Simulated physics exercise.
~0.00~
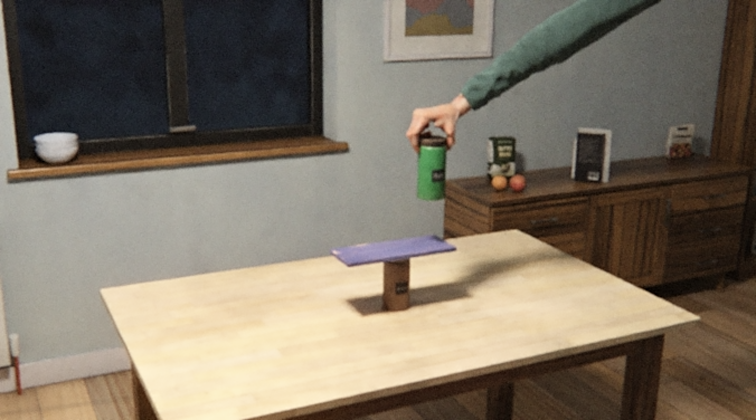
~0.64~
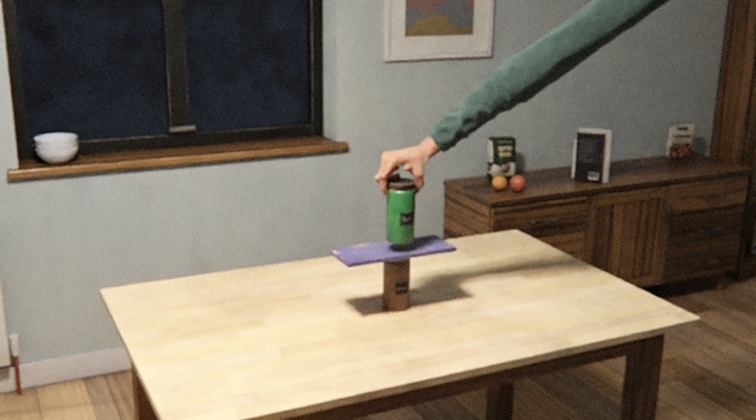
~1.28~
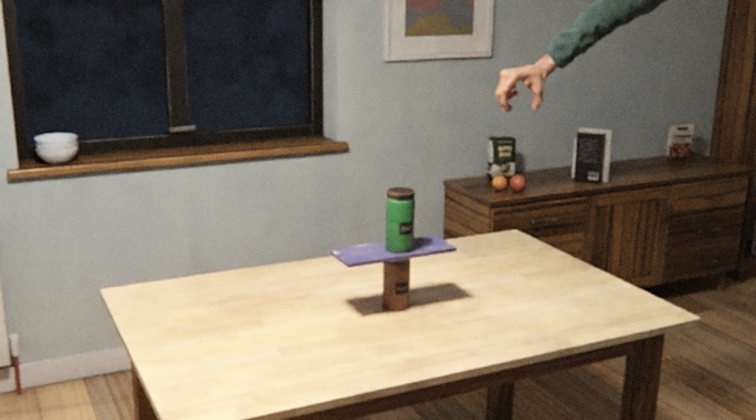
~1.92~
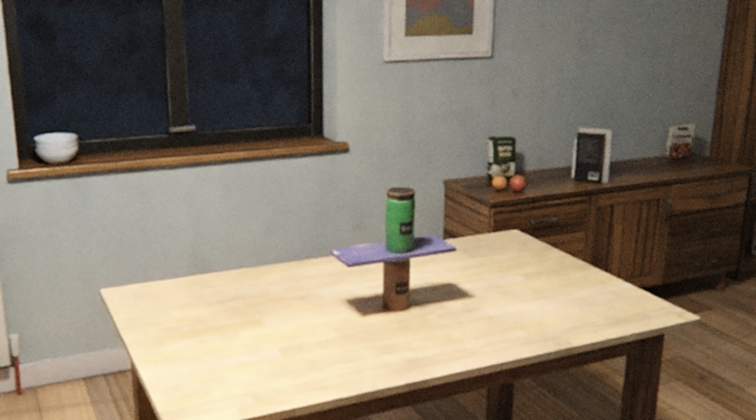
To begin with, a hand in a green sleeve holds a green jar by its top above a pale wooden table, where a blue board lies across an upright brown jar. The hand moves the green jar to the left and down towards the board. It sets the jar upright on the board, roughly above the brown jar. The fingers then let go, and the hand draws back up and to the right until it is out of view. The board and both jars stay in place, and the stack remains balanced at the end.
